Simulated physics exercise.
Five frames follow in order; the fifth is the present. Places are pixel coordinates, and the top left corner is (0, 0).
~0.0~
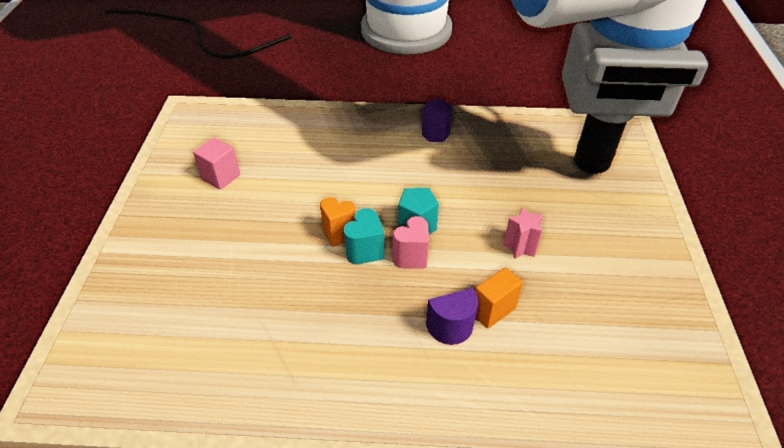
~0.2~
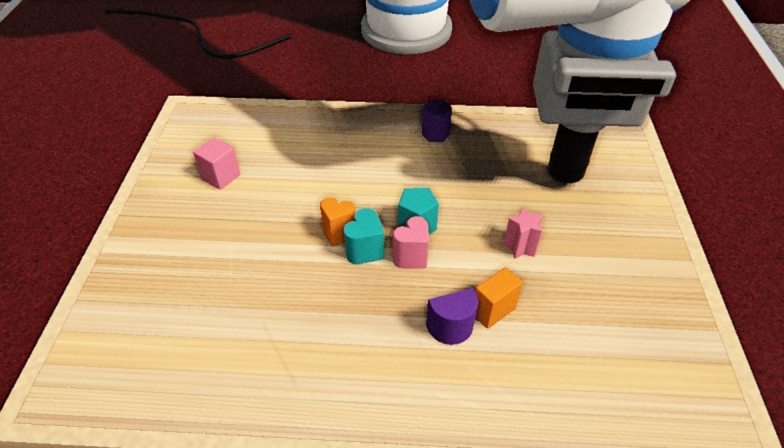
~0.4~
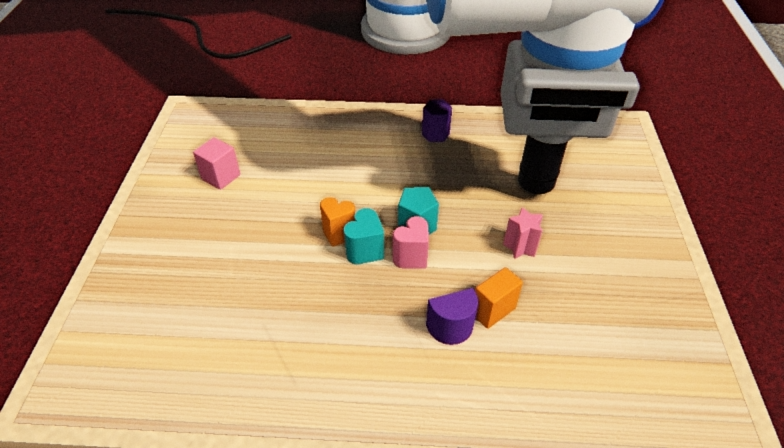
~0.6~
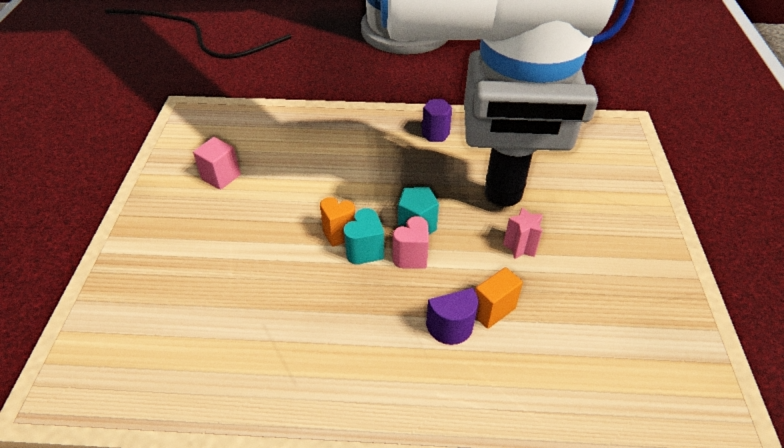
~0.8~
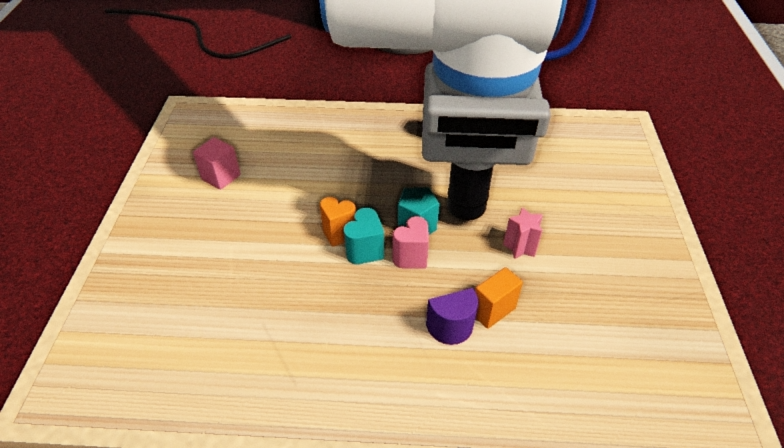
On a wooden board scattered with colorful blocks, a robot arm moved its black rod from the upper right leftward and slightly nearer, stopping short of the turquoise pentagon while the blocks stayed put.
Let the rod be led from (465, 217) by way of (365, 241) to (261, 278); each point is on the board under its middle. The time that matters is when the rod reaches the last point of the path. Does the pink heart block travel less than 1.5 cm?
The answer is yes.
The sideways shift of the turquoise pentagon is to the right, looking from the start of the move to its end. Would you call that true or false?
It is true.
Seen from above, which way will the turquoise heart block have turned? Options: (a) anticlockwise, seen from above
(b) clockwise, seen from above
Option a.
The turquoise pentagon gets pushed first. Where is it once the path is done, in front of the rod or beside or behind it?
Lost on the way.
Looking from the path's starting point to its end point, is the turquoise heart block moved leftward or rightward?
Answer: Leftward.
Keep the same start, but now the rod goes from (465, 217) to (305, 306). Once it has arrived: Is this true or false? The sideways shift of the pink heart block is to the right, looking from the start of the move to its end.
False
The first path, step by step. One third of the way, rod (399, 223); orange heart block (321, 208); turquoise heart block (347, 231), turned 50° anticlockwise; pink heart block (409, 235), turned 25° anticlockwise; turquoise pentagon (360, 205), turned 30° clockwise.
Two thirds of the way, rod (328, 241); orange heart block (278, 207), turned 85° anticlockwise; turquoise heart block (317, 251), turned 70° anticlockwise; pink heart block (409, 235), turned 25° anticlockwise; turquoise pentagon (311, 198), turned 80° clockwise.
At the end, rod (259, 269); orange heart block (277, 207), turned 85° anticlockwise; turquoise heart block (311, 260), turned 95° anticlockwise; pink heart block (409, 235), turned 25° anticlockwise; turquoise pentagon (311, 197), turned 85° clockwise.
